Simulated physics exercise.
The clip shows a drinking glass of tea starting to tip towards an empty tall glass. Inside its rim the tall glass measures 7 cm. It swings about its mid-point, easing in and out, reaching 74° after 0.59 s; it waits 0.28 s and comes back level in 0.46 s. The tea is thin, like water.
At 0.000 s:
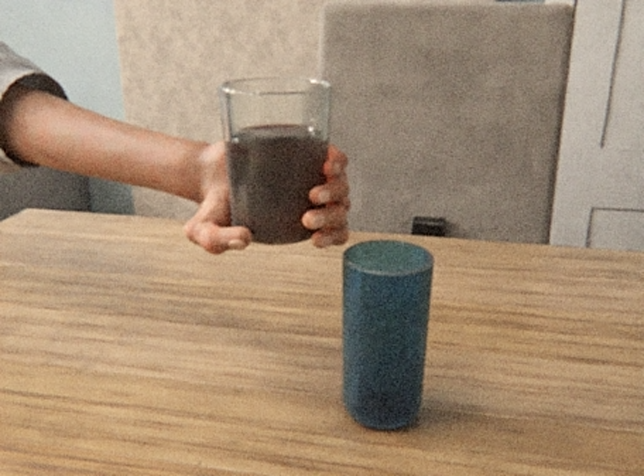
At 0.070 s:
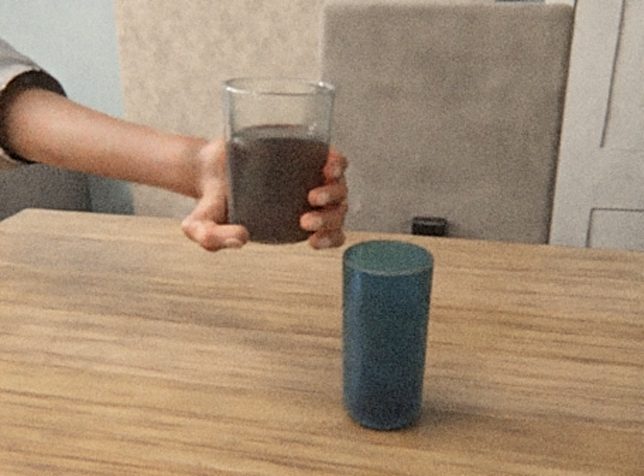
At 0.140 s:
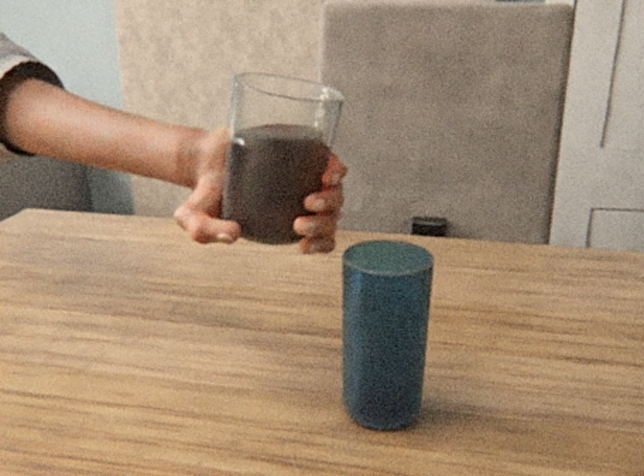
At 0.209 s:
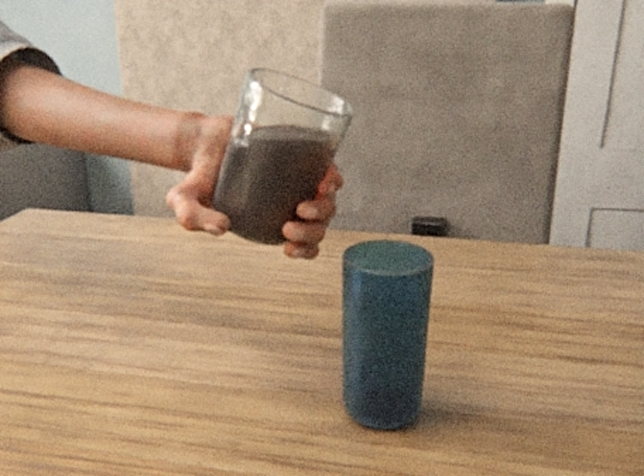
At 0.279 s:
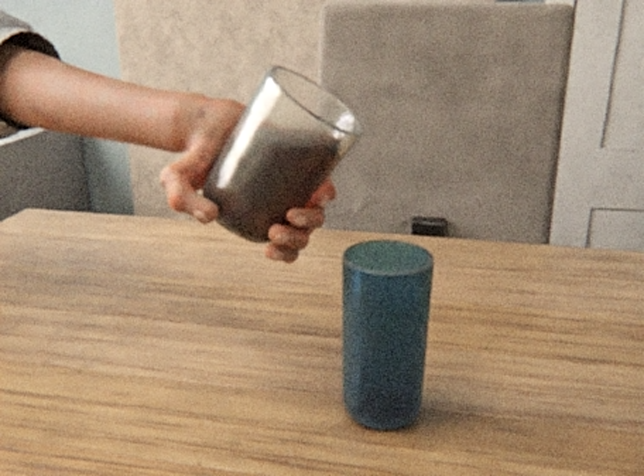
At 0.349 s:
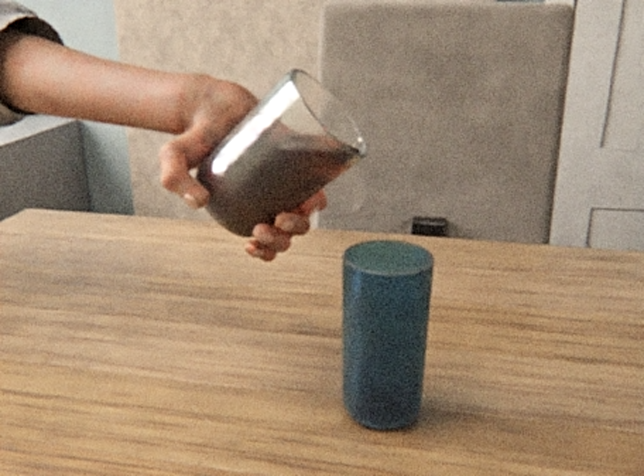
A hand tilts a glass of dark tea rightward above a blue glass on a table.
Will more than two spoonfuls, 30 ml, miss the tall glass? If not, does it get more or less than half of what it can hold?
Result: Under half its capacity and no mess.
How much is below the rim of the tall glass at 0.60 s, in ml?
Some 25 ml.
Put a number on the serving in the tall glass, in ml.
Some 150 ml.
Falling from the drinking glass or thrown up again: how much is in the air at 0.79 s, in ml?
Some 35 ml.
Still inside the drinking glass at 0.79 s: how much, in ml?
Close to 190 ml.
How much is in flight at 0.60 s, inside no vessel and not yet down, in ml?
About 35 ml.
By 0.60 s the tilt is 74° and the tall glass has 25 ml, the drinking glass 250 ml, and 0 ml is on the table.
By 0.79 s the tilt is 74° and the tall glass has 85 ml, the drinking glass 190 ml, and 0 ml is on the table.
By 0.98 s the tilt is 64° and the tall glass has 140 ml, the drinking glass 155 ml, and 0 ml is on the table.
By 1.19 s the tilt is 15° and the tall glass has 150 ml, the drinking glass 150 ml, and 5 ml is on the table.
At rest the tall glass has 150 ml, the drinking glass 150 ml, and 5 ml is on the table.
